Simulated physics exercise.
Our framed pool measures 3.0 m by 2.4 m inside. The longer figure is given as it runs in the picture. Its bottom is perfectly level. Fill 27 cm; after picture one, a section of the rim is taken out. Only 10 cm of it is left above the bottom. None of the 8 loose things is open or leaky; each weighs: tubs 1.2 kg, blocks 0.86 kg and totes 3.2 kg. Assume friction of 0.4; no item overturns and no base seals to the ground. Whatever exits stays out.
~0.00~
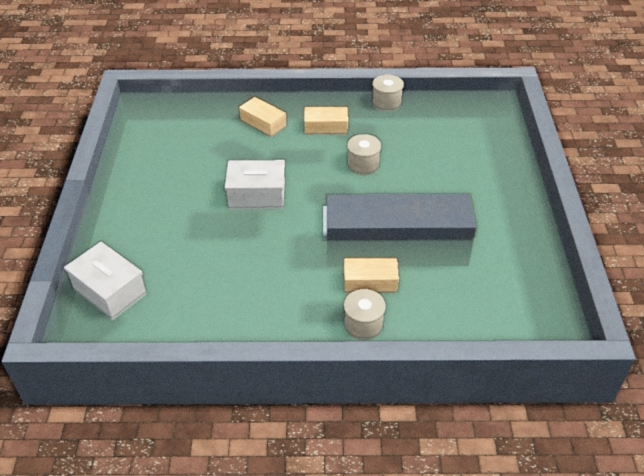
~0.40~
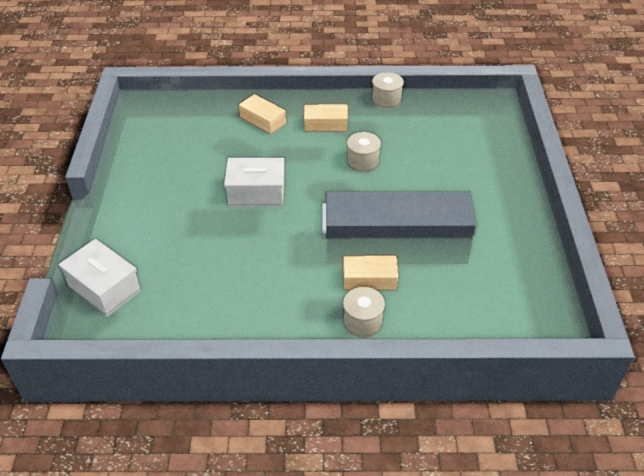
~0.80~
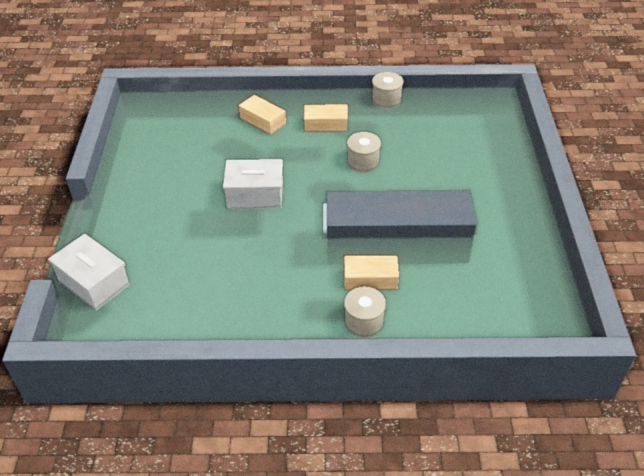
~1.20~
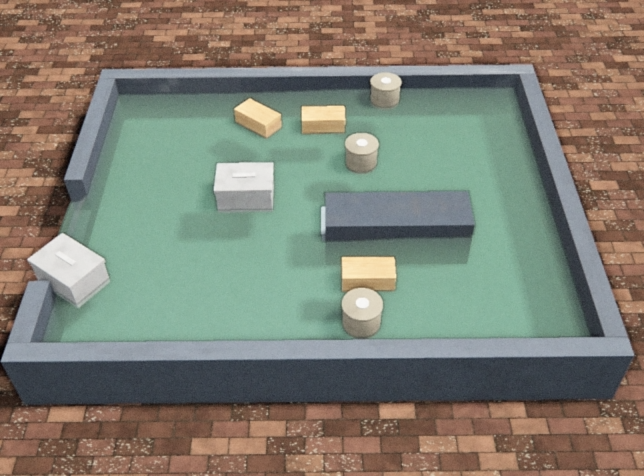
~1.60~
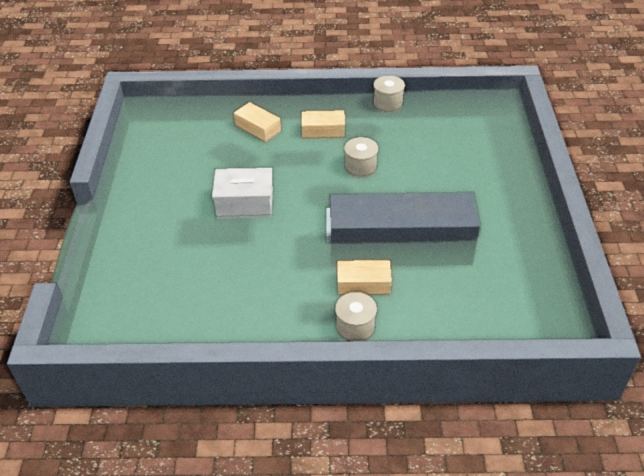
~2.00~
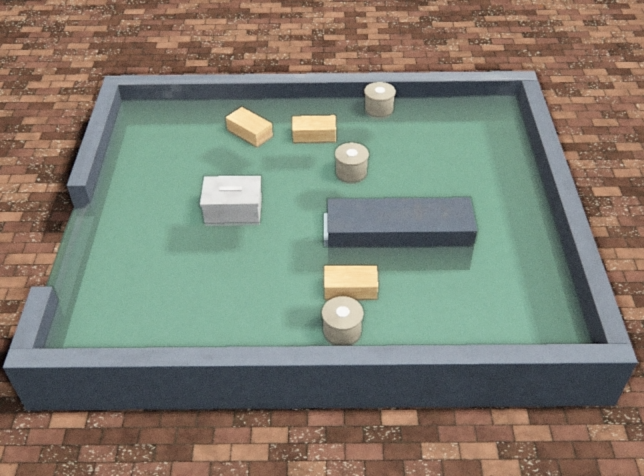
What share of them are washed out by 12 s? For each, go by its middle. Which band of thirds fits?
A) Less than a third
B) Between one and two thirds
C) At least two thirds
Answer: A.
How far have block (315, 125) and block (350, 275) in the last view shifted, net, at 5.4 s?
30 cm, 30 cm.
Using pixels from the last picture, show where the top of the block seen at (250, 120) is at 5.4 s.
Estimated top position: Near (222, 132).
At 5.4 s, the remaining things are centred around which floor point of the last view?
The centre sits near (289, 220).
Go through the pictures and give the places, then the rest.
The first picture shows a tote at (255, 174) floats; a tub at (365, 305), afloat; about 1860 L in view; 0 of 8 have shifted.
The second picture shows a tote at (255, 171), afloat; a tub at (364, 303) floats; about 1840 L in view; 0 of 8 have shifted.
The third picture shows a tote at (253, 173) floats; a tub at (365, 303) floats; 27 cm deep round most things; 1 of 8 have shifted.
The fourth picture shows a tote at (244, 176) floats, 6 cm from its start; a tub at (362, 304) floats; 26 cm deep round most things; 2 of 8 have shifted.
The fifth picture shows a tote at (243, 182), afloat, 11 cm from its start; a tub at (356, 308) floats, 7 cm from its start; 25 cm deep round most things; 5 of 8 have shifted.
The sixth picture shows a tote at (231, 190), afloat, 17 cm from its start; a tub at (343, 313), afloat, 12 cm from its start; 25 cm deep round most things; 8 of 8 have shifted.
After 2.8 s 1 of 8 are out; 7 afloat.
After 5.4 s 1 of 8 are out; 7 afloat.
After 8.0 s 1 of 8 are out; 7 afloat.
After 12.0 s 2 of 8 are out; 6 afloat.
